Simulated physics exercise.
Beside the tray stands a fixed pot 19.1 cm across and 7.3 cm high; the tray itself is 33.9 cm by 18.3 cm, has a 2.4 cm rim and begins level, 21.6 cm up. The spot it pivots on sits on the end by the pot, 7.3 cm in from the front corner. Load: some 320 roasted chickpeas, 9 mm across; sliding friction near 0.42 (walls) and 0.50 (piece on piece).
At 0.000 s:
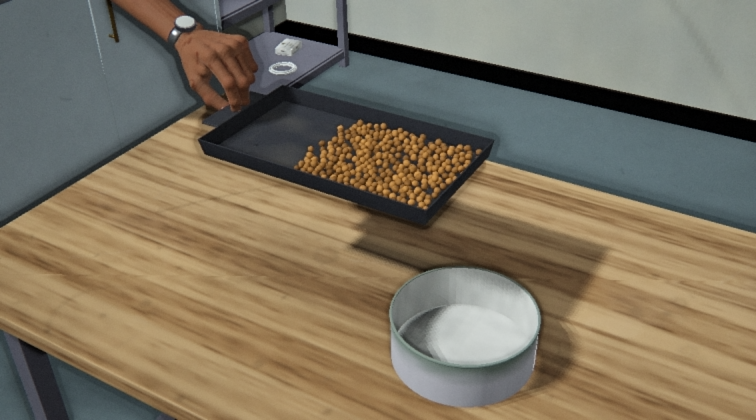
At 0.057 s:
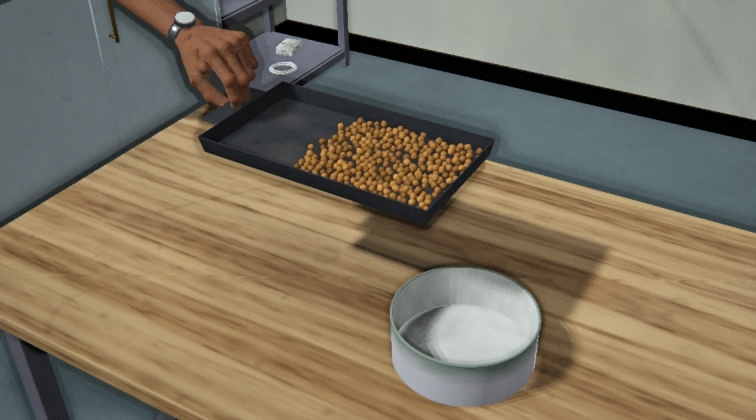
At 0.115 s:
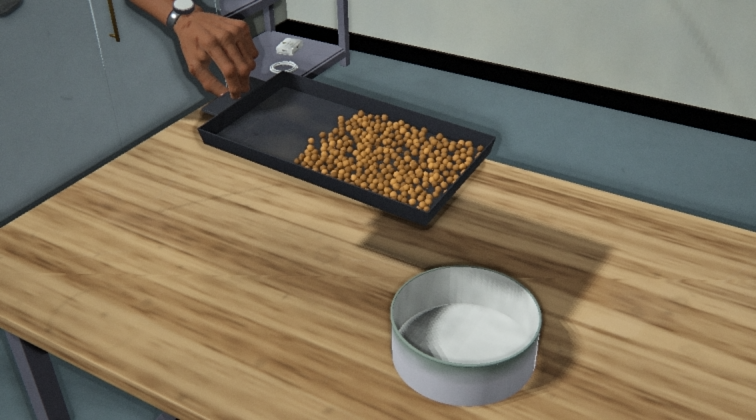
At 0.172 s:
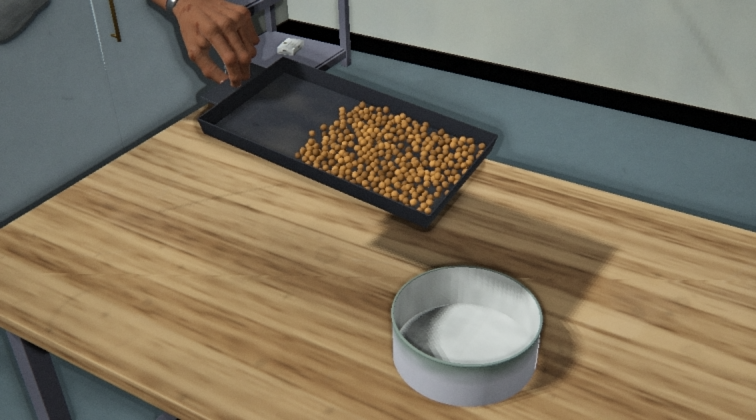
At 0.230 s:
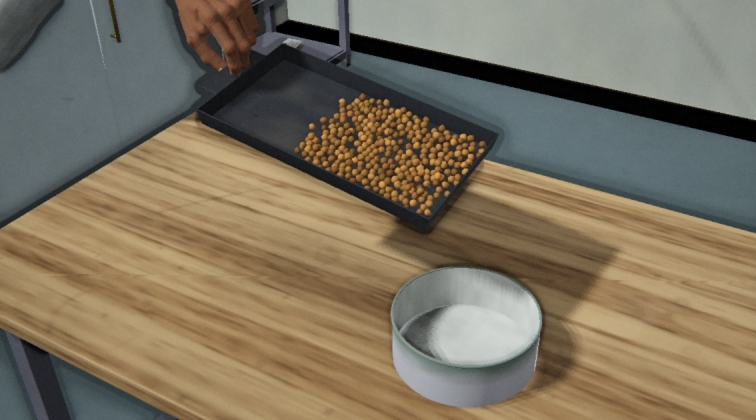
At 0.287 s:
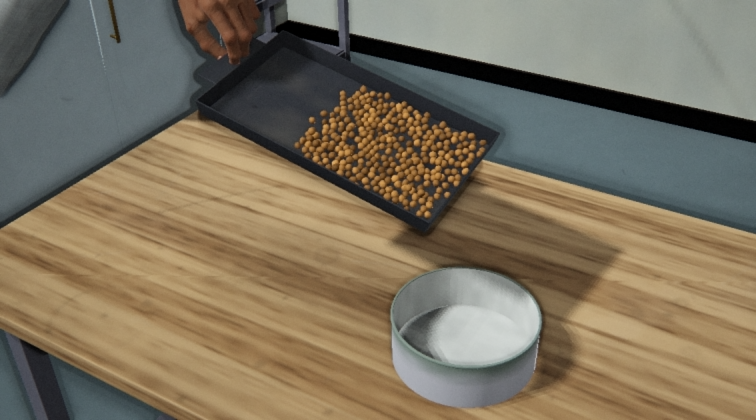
To begin with, a dark tray with small round orange-brown pieces gathered toward its right side sits nearly level above a wooden table, near a pale round pot, with a hand at its left end. The hand then rises along with the tray's left end, tilting the tray down toward the right.
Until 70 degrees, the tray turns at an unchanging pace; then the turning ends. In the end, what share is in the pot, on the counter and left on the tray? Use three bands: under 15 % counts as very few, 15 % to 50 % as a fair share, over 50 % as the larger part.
Pot: Very few; counter: Very few; left on the tray: The larger part.
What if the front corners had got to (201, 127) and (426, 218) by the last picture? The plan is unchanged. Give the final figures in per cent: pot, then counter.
You'd end with pot at 0 and counter at 0.
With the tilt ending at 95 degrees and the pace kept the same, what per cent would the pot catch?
I'd say close to 95 percent.
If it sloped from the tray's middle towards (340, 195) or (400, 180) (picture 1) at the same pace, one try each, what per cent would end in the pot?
0 and 10 %.
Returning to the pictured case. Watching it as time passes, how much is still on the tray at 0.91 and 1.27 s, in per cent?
Earlier moment 100, later moment 100.
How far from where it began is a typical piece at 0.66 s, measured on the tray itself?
Roughly 3 cm.
After 0.66 s, tilt 42 degrees; the tray holds 100 %, the pot 0 %.
Then, at 0.91 s, tilt 60 degrees; the tray holds 100 %, the pot 0 %.
Then, at 1.27 s, tilt 70 degrees; the tray holds 100 %, the pot 0 %.
At rest (1.6 s), pot 0 %, counter 0 %, tray 100 %.
